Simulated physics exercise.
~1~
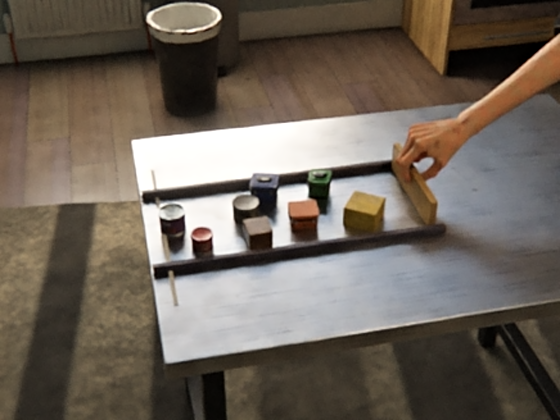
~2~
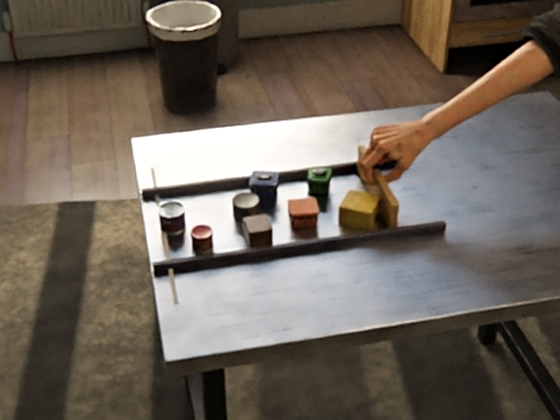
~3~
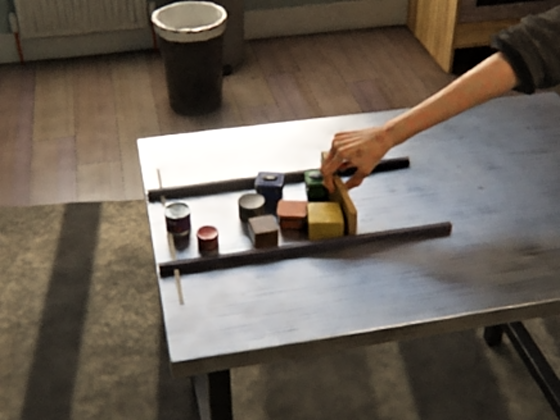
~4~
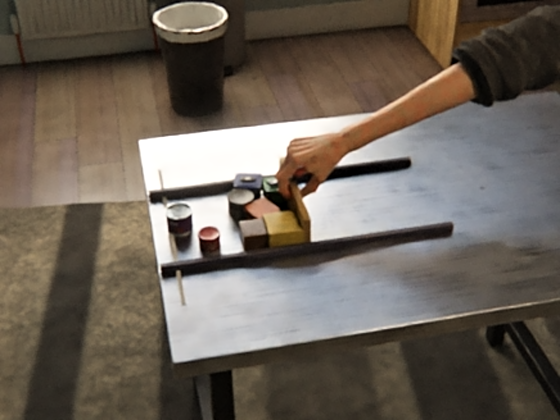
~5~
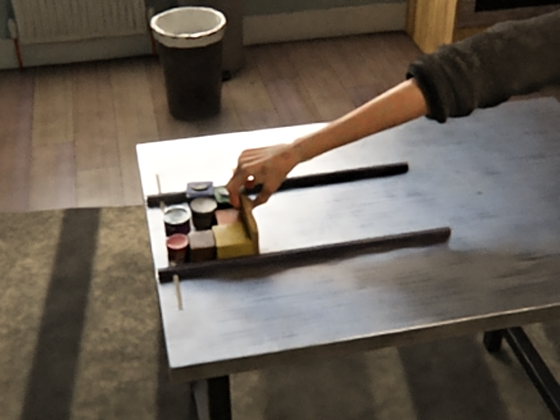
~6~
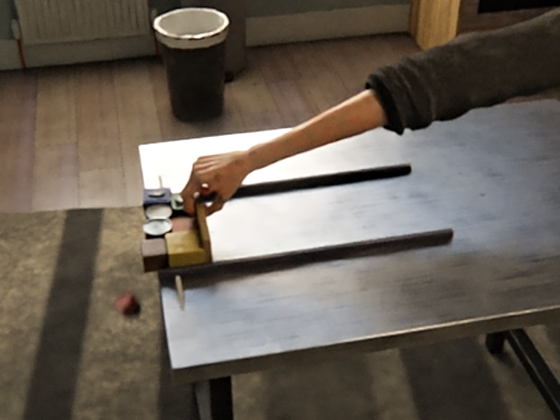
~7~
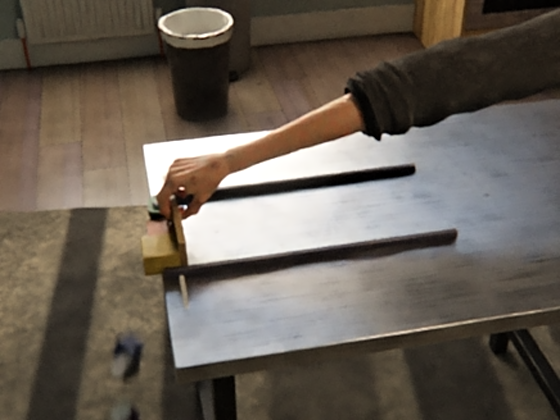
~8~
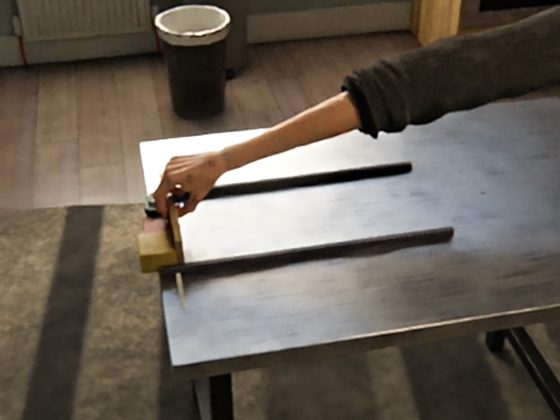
The footage shows a hand sliding a board along a channel between two dark rails on a table, gathering small blocks and round containers and pushing them leftward until most drop off the end, while a yellow block and a green one remain at the edge against the board.
